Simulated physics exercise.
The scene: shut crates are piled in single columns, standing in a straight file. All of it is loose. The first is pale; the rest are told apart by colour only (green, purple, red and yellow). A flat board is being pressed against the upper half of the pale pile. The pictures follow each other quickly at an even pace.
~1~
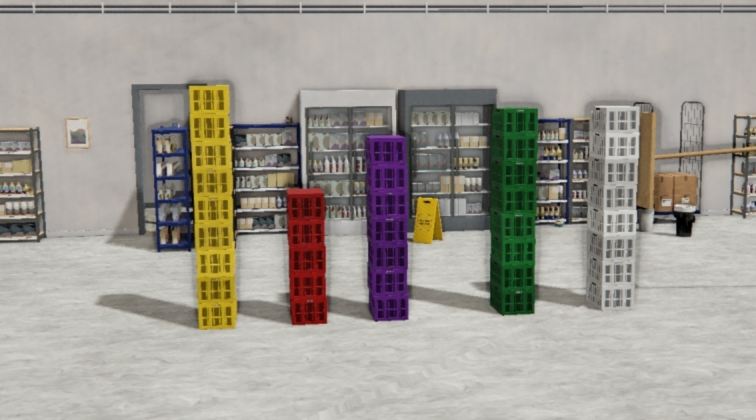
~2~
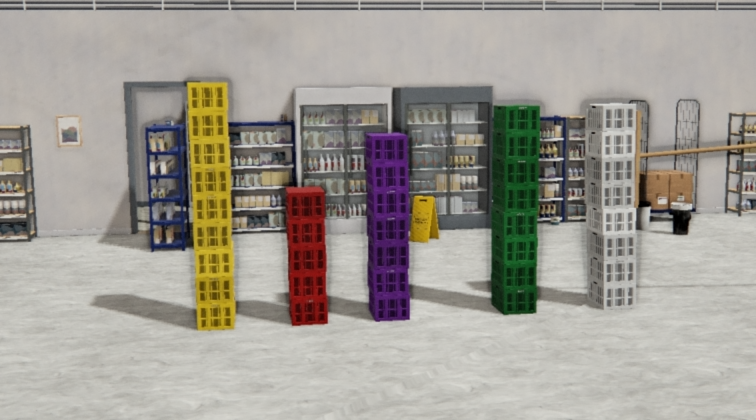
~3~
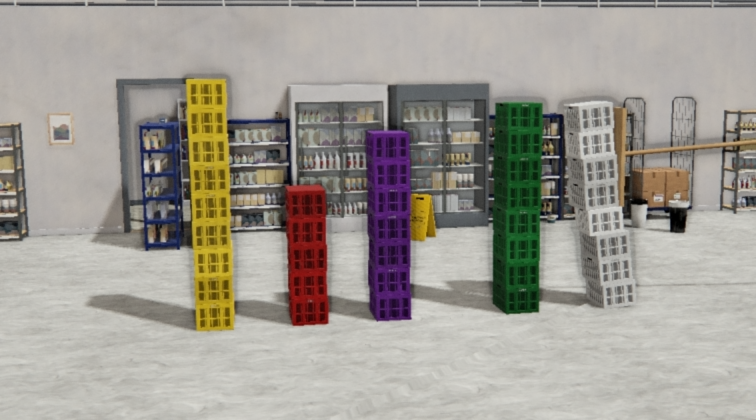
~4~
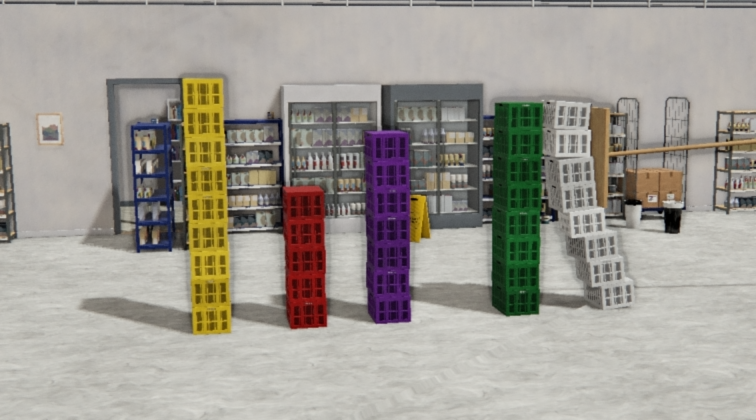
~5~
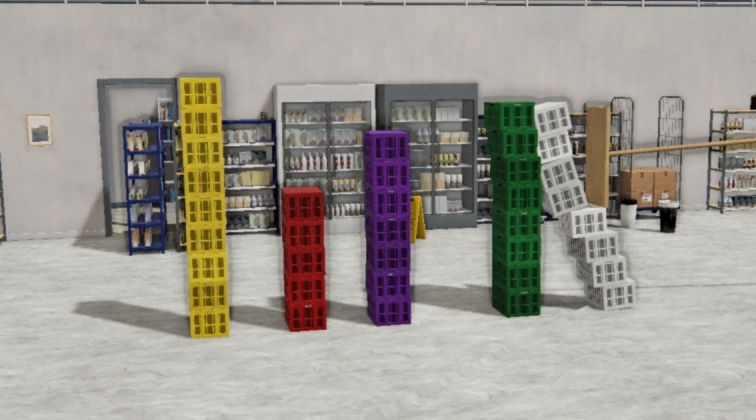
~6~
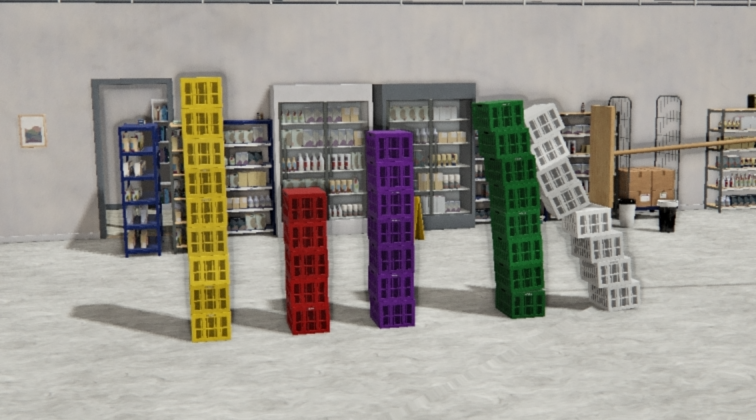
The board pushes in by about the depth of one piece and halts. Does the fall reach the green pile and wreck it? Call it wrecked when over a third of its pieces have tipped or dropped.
The green pile collapses.
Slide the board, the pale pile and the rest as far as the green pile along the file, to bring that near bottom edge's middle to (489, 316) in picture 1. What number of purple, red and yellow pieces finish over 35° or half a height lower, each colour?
Pile by pile, purple 7, red 5, yellow 9.
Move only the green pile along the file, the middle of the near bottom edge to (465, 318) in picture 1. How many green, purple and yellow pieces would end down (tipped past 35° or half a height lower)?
The counts are green 7, purple 7, yellow 8.
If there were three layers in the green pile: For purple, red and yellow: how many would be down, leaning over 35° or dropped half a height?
Pile by pile, purple 0, red 0, yellow 0.
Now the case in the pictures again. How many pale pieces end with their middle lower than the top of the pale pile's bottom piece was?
4 of them.
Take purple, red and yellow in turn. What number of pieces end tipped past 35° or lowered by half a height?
The counts are purple 6, red 5, yellow 9.
Soon after the last picture, 4 of the pale pile down; 4 of the 8 green crates down (4 of 29 in all colours); top green crate leaning clearly, about its own height lower; top purple crate shifted half its height.
A little later, 4 of the pale pile down; 7 of the 8 green crates down (13 of 29 in all colours); top green crate leaning steeply, some three heights lower; top red crate leaning clearly.
Later still, 4 of the pale pile down; 7 of the 8 green crates down (27 of 29 in all colours); top green crate leaning steeply, some five heights lower; top purple crate leaning well over, some two heights lower.
At rest, 4 of the pale pile down; 7 of the 8 green crates down (27 of 29 in all colours); top green crate leaning steeply, some five heights lower; top red crate some two heights lower. As the last picture would show them, middles, top green crate near (306, 268), top red crate near (97, 264).
